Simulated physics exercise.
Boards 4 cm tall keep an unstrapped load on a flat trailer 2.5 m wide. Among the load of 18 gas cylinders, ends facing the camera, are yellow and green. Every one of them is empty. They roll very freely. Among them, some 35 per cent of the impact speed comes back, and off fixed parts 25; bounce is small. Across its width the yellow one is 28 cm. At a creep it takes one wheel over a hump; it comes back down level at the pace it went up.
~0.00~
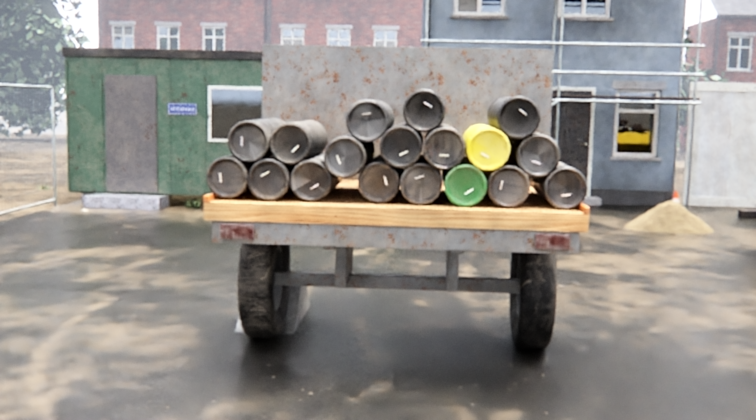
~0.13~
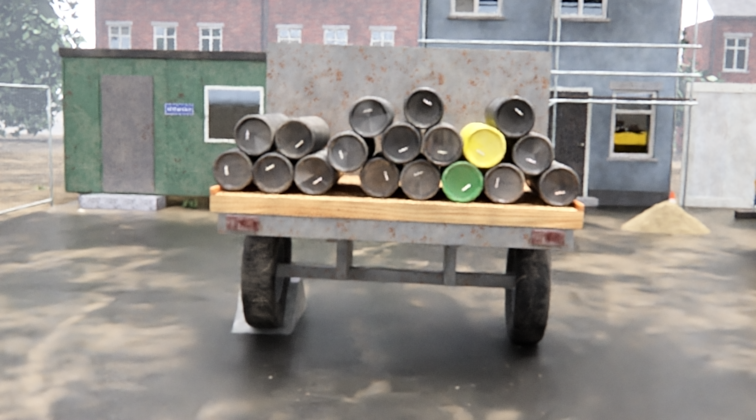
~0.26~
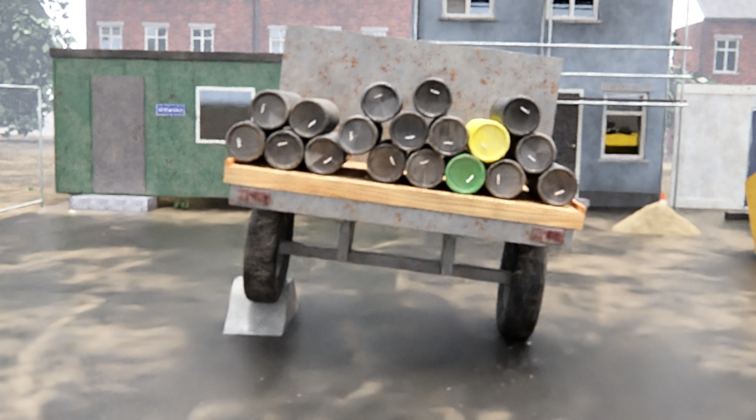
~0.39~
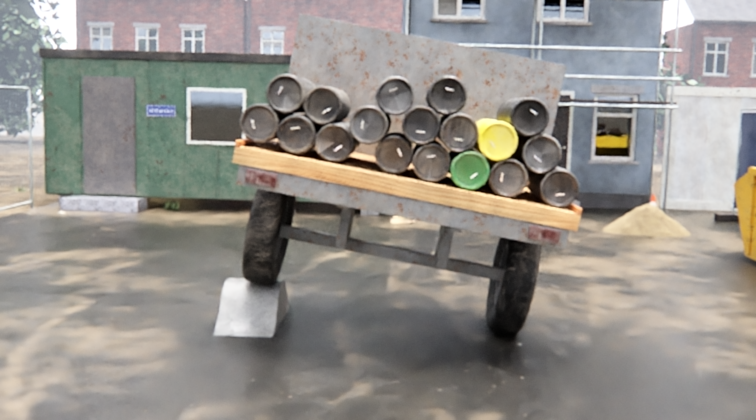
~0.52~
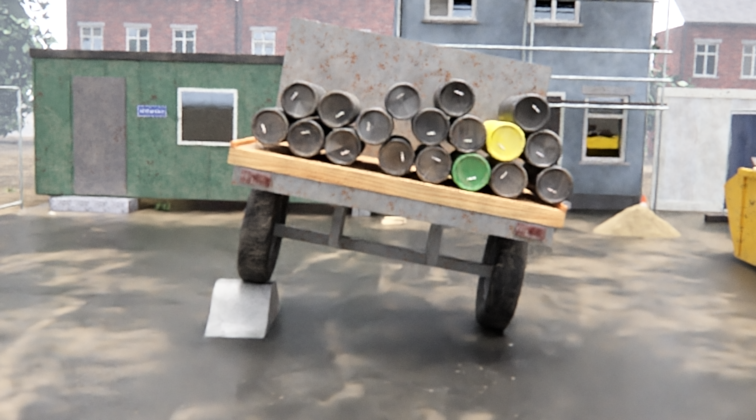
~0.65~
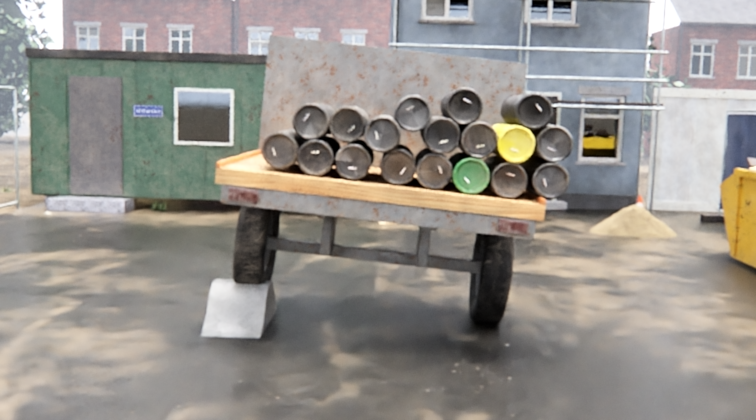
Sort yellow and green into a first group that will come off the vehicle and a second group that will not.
Yellow: First group; green: Second group.
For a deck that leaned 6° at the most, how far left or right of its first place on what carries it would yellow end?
Roughly 35 cm, towards the right.
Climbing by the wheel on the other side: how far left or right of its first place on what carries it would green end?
It would end about 10 cm to the right of where it began.
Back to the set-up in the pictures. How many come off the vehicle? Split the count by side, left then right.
By side, that's 0 to the left and 7 to the right.
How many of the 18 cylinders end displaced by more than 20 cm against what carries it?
The number is 17.
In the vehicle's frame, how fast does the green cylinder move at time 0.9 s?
Around 0.3 m/s.
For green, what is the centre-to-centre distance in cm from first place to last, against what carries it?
Result - green: 70.
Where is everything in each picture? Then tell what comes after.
In the first picture, yellow (488, 149), green (466, 186); 8 of the 18 make up the bottom layer.
In the second picture, yellow (485, 147), green (462, 182); the deck is a shade lower on the right.
In the third picture, yellow (489, 142), green (465, 174); the deck slopes 6° down to the right.
In the fourth picture, yellow (498, 141), green (470, 171); the deck slopes 10° down to the right.
In the fifth picture, yellow (506, 142), green (471, 172); the deck slopes 9° down to the right.
In the sixth picture, yellow (516, 144), green (471, 176); the deck slopes 5° down to the right.
Then, 0.9 s in, yellow is dropping off the right side; green is on the deck, 35 cm from the right edge, rolling right; 4 off so far.
Then, 1.0 s in, yellow is dropping off the right side; green is on the deck, 35 cm from the right edge, rolling right; 4 off so far.
Then, 1.1 s in, yellow is dropping off the right side; still the same for green; 4 off so far.
Then, 1.2 s in, yellow is dropping off the right side; green is on the deck, 30 cm from the right edge, rolling right; 4 off so far.
In the end (4.6 s), yellow is on the ground to the right; green is on the deck, 15 cm from the right edge; 7 off so far.
